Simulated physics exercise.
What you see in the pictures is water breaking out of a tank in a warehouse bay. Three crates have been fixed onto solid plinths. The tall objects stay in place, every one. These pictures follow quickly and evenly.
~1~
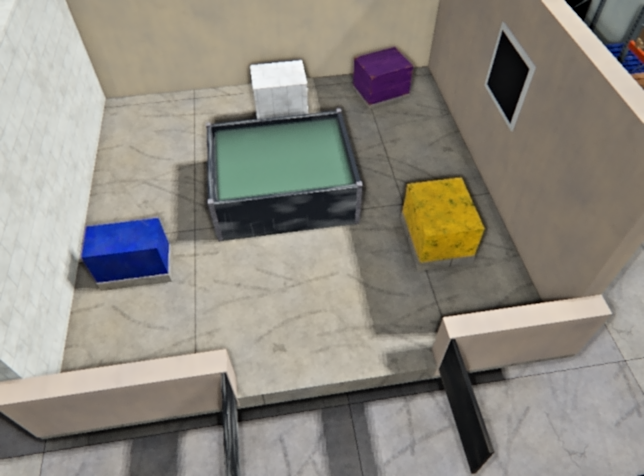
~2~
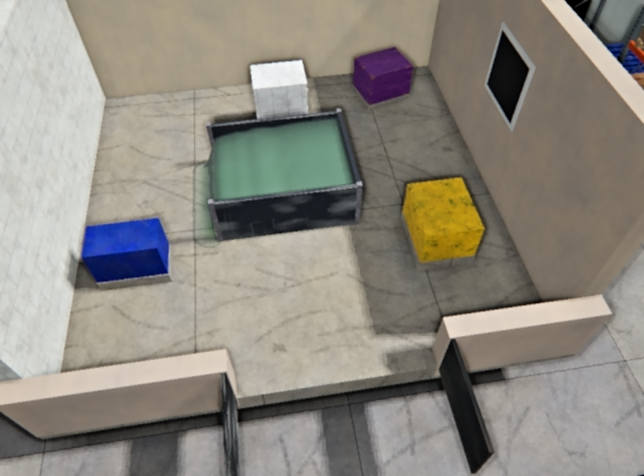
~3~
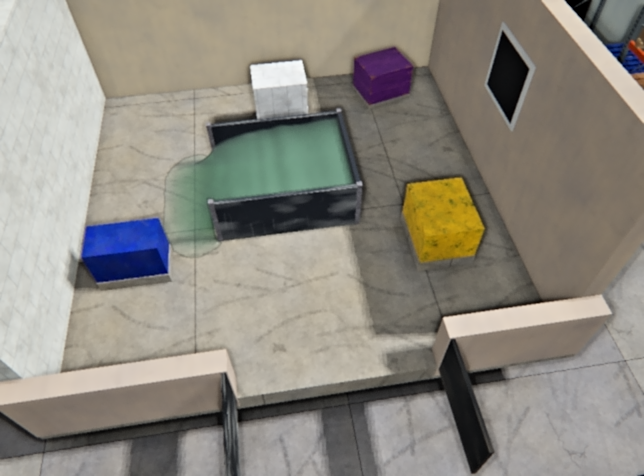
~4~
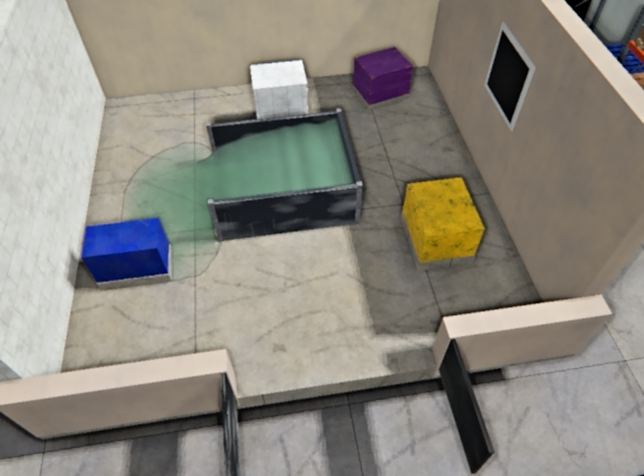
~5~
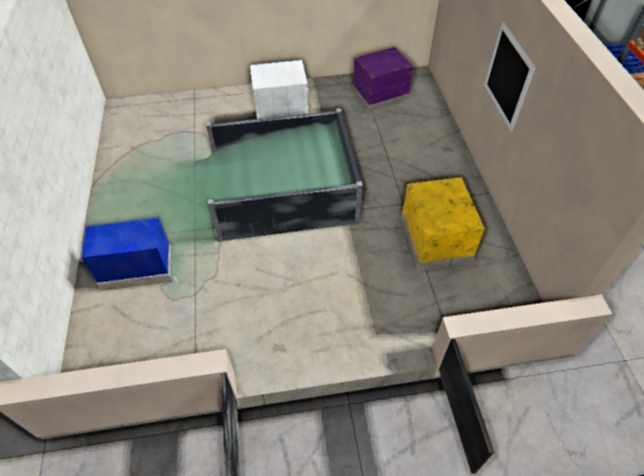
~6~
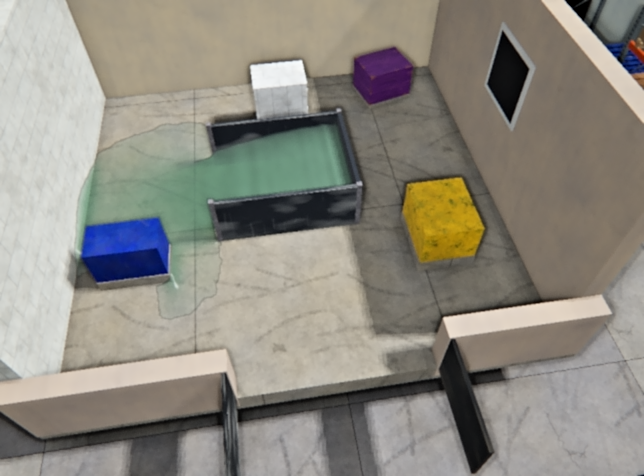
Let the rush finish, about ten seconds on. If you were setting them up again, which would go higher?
The blue crate doesn't remain clear of the water all along; the yellow crate remains clear of the water all along; the purple crate doesn't remain clear of the water all along.
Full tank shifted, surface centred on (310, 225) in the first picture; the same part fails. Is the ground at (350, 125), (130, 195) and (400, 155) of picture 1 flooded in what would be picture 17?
Taking the three spots in order: Bare, swamped, bare.
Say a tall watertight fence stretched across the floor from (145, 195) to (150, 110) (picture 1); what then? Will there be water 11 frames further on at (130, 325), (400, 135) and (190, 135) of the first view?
Taking the three spots in order: Soaked, spared, soaked.
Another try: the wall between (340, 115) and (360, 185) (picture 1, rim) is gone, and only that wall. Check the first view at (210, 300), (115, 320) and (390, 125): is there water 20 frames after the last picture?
In order: Spared, spared, swamped.
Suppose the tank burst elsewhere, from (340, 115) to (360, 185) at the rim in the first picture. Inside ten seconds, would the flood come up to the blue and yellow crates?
First the blue crate: It is never reached; then the yellow crate: It gets reached.
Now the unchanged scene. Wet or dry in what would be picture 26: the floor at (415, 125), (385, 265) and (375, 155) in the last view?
Status by point, in sequence: Unwetted; unwetted; unwetted.
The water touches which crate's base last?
That would be the yellow-painted one.
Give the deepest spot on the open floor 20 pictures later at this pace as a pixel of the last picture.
Deepest point: About (105, 109).
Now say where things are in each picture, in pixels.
The first frame shows the open tank at (280, 158) is whole and still.
In the second frame, the front is at a hidden place, out from the gap at (218, 187).
In the third frame, water pours out at (219, 190) and has run to (185, 162).
In the fourth frame, the front is at a hidden place, out from the gap at (219, 191).
In the fifth frame, water pours out at (219, 192) and has run to (90, 201).
In the sixth frame, water pours out at (219, 192) and has run to (97, 159).
A moment on, water covers 25 % of the floor; the blue crate water round its plinth, the yellow crate not reached, the purple crate not reached.
Next, water covers 35 % of the floor; the blue crate water round its plinth, the yellow crate not reached, the purple crate not reached.
Then, water covers 55 % of the floor; the blue crate water round its plinth, the yellow crate not reached, the purple crate water round its plinth.
Later, water covers 95 % of the floor; the blue crate water round its plinth, the yellow crate water round its plinth, the purple crate water round its plinth.
In the end, water covers 100 % of the floor; the blue crate was topped, the yellow crate stayed above the water, the purple crate was topped.
